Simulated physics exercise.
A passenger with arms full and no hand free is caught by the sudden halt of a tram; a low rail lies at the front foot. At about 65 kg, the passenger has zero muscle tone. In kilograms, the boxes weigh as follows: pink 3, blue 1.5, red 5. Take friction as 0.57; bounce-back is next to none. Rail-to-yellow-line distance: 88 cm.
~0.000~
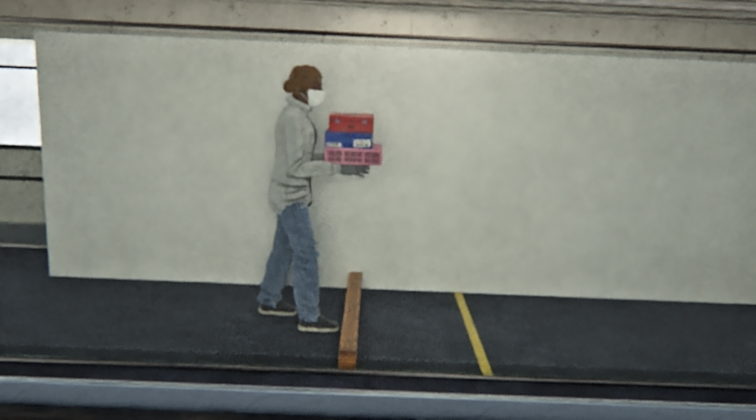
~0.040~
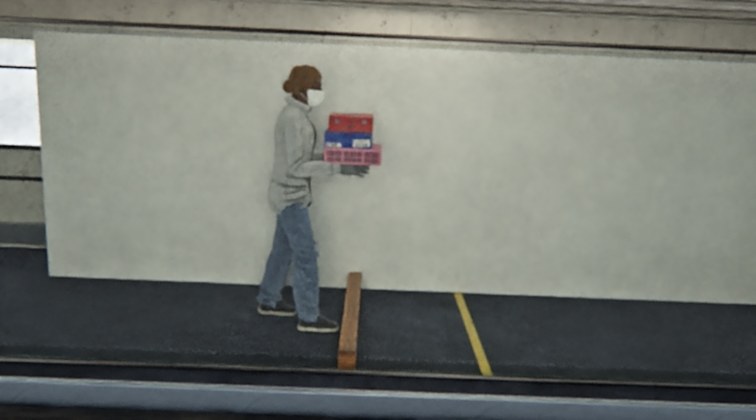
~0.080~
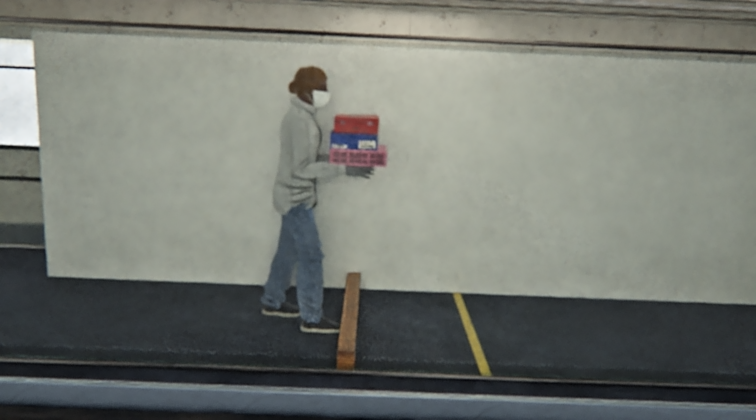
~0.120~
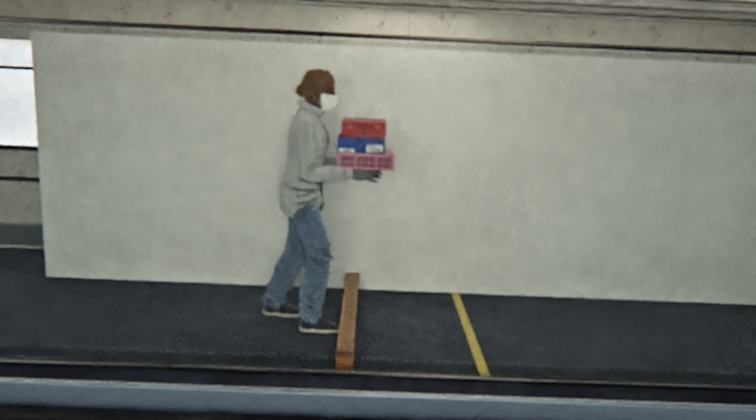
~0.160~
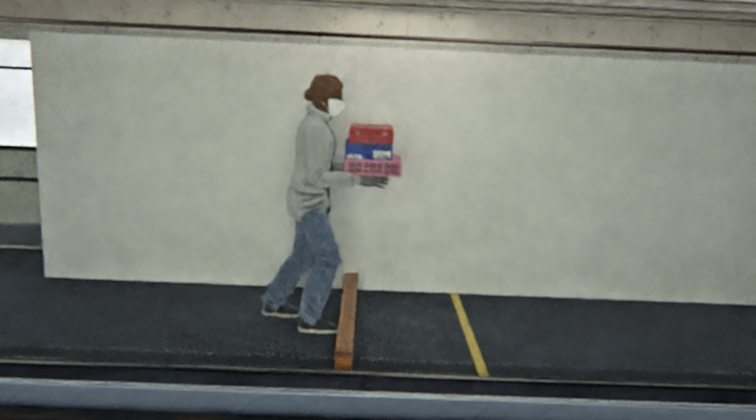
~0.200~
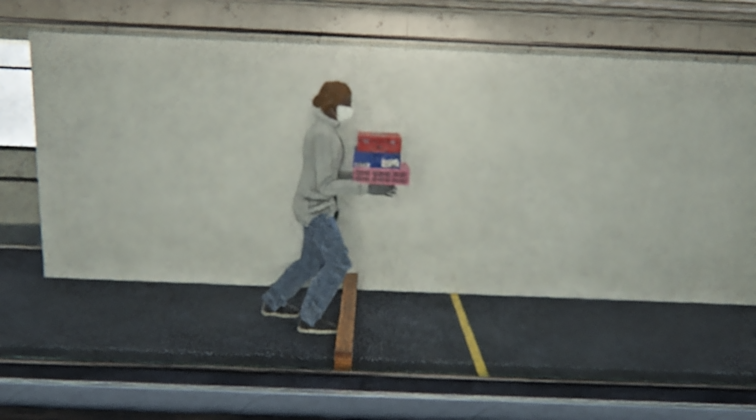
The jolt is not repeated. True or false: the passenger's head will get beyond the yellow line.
True.
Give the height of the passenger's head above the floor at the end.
I'd say close to 15 cm off the floor.
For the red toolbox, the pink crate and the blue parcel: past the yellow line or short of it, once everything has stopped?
So the red toolbox finishes having crossed it, the pink crate before reaching it, and the blue parcel having crossed it.
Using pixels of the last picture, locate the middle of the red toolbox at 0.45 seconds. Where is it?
At that moment it is roughly at (428, 241).
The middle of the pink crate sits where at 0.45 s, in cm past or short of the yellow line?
It sits around 30 cm short of the mark.
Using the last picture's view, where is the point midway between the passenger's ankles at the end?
Roughly at (360, 308).
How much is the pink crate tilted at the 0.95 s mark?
Around 5° off upright.
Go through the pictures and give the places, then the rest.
The first frame shows passenger's head (301, 96), red toolbox (352, 122), yellow line (481, 356).
The second frame shows passenger's head (300, 96), red toolbox (352, 122).
The third frame shows passenger's head (306, 97), red toolbox (357, 124).
The fourth frame shows passenger's head (313, 100), red toolbox (364, 127).
The fifth frame shows passenger's head (321, 105), red toolbox (371, 134).
The sixth frame shows passenger's head (330, 112), red toolbox (379, 142), yellow line (477, 357). Everything loose set off at about 1.4 m/s.
After 0.45 s the passenger's head is 56 cm short of the yellow line, near (394, 175) in the last picture's view.
After 0.65 s the passenger's head is 3 cm short of the yellow line, near (472, 252) in the last picture's view; the red toolbox 10 cm short of the yellow line, tilted 10°.
After 0.95 s the passenger's head is 33 cm past the yellow line, near (533, 329) in the last picture's view; the red toolbox 26 cm past the yellow line, tilted 90°.
Final state at 2.5 s, pink crate stops short of the yellow line; blue parcel crosses the yellow line; red toolbox crosses the yellow line; passenger's head crosses the yellow line.
